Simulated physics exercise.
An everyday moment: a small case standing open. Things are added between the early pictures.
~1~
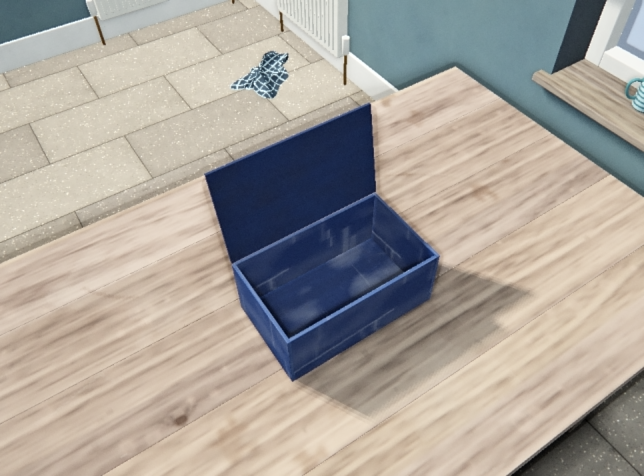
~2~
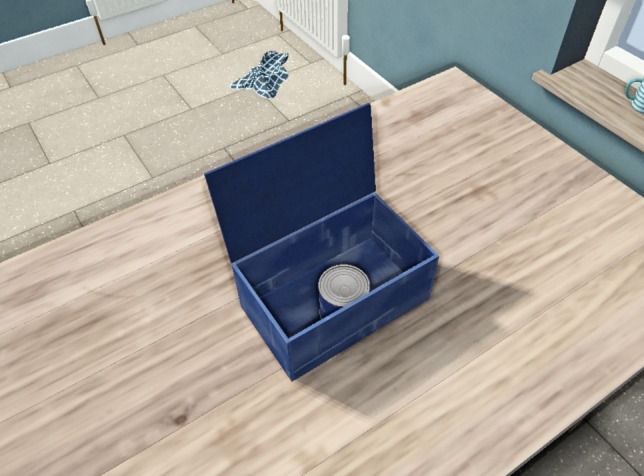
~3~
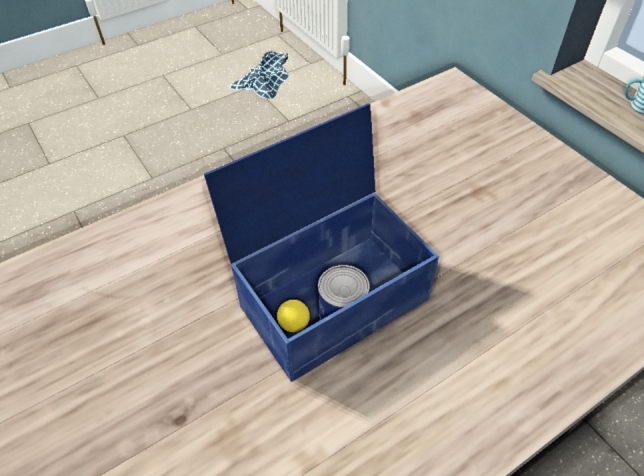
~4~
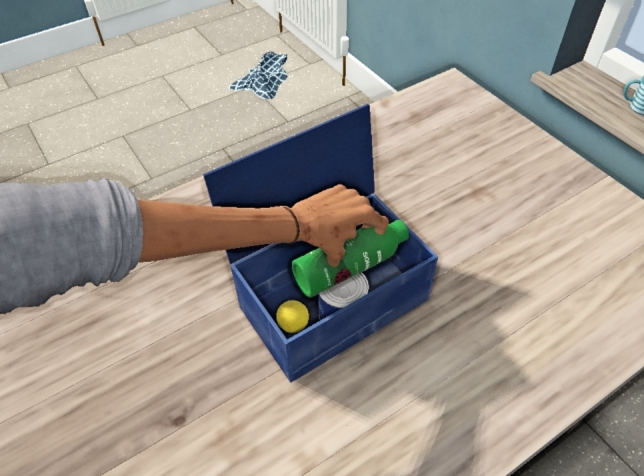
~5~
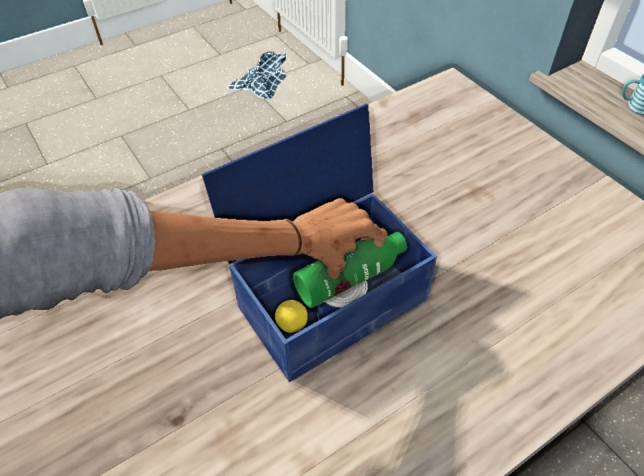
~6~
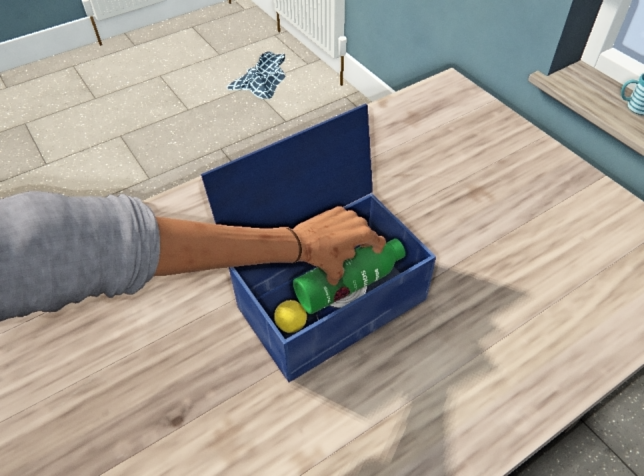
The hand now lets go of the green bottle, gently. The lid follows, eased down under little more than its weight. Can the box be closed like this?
Outcome: The lid stays ajar.
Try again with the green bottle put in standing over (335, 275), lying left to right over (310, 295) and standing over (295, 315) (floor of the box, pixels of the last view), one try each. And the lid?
In the first case it stays ajar; in the second case it shuts flat; in the third case it sits on the rim.
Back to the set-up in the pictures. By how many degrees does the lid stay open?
About 12°.
Then, 1.20 s after the last picture, lid starting down.
Then, 1.70 s after the last picture, lid 53° above the rim.
Then, 2.10 s after the last picture, lid 24° above the rim.
At rest, lid 12° above the rim; all 3 in place. Seen from the same camera at the end, green bottle near (353, 273).
